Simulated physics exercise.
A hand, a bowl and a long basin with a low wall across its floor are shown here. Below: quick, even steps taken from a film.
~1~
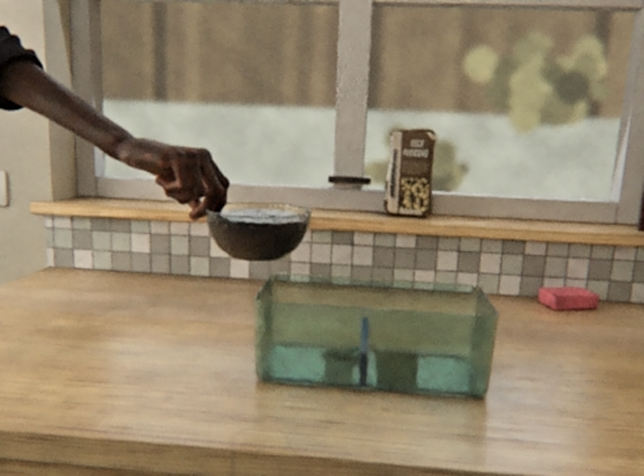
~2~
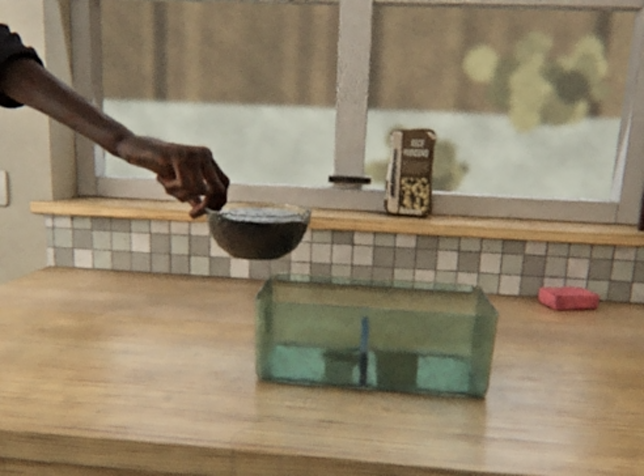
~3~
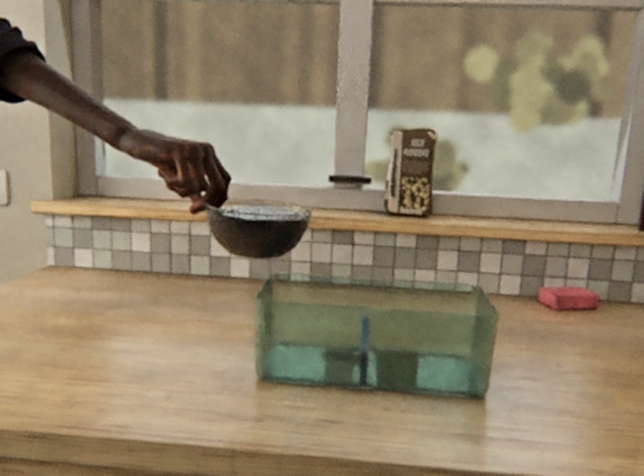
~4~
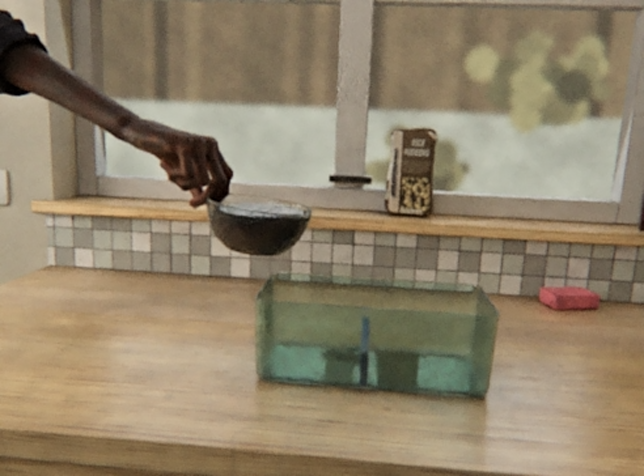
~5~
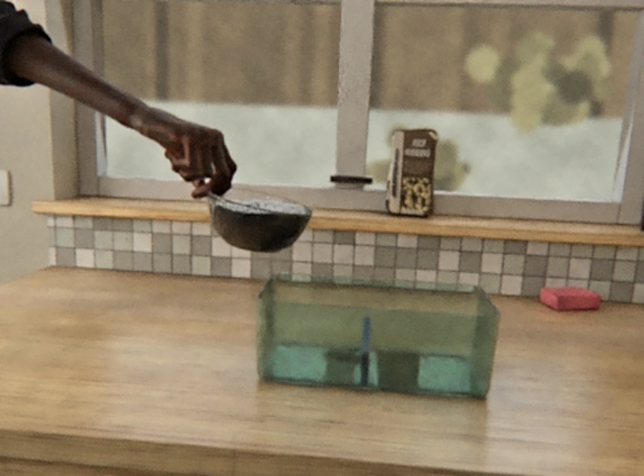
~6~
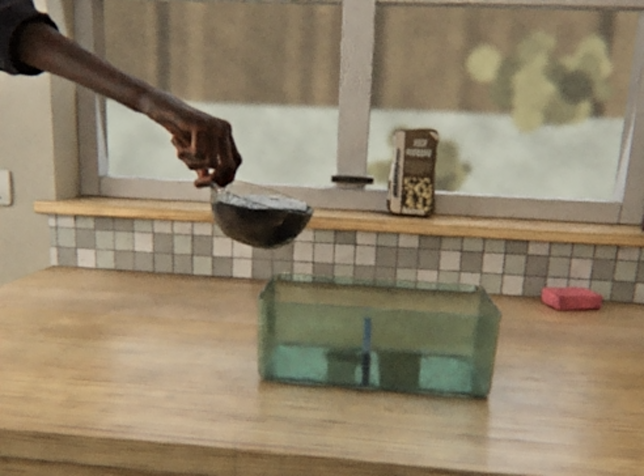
A kitchen counter of pale wood, backed by a strip of grey and white tiles and a window, is seen from the front, slightly above. A dark hand reaches in from the left, holding a dark bowl of liquid above a greenish see-through basin, with a patterned carton on the sill and a pink block at right. The hand gradually tilts the bowl rightward, while the view stays almost still.
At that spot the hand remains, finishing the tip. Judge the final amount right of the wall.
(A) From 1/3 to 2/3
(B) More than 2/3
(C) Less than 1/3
B.
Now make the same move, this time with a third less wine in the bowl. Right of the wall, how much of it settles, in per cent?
80 in a hundred.
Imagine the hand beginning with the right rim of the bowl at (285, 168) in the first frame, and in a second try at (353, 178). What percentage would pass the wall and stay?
About 60 per cent, then about 90 per cent.
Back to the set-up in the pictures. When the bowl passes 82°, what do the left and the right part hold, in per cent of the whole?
Left about 10, right about 10.
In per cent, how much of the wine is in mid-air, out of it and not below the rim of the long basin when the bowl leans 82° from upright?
Near 50 parts in a hundred.
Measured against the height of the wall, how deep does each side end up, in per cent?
Roughly 10 left of the wall, roughly 50 right of it.
A moment on, the bowl is tipped on its side and 32 per cent is still to pour, 9 is left of the wall and 8 right of it.
Next, the bowl is tipped right over and 0 per cent is still to pour, 14 is left of the wall and 81 right of it.
Then the bowl is tipped right over and 0 per cent is still to pour, 17 is left of the wall and 83 right of it.
Later the bowl is tipped right over and 0 per cent is still to pour, 17 is left of the wall and 83 right of it.
In the end 17 per cent lies left of the wall, 82 right of it and 1 outside.
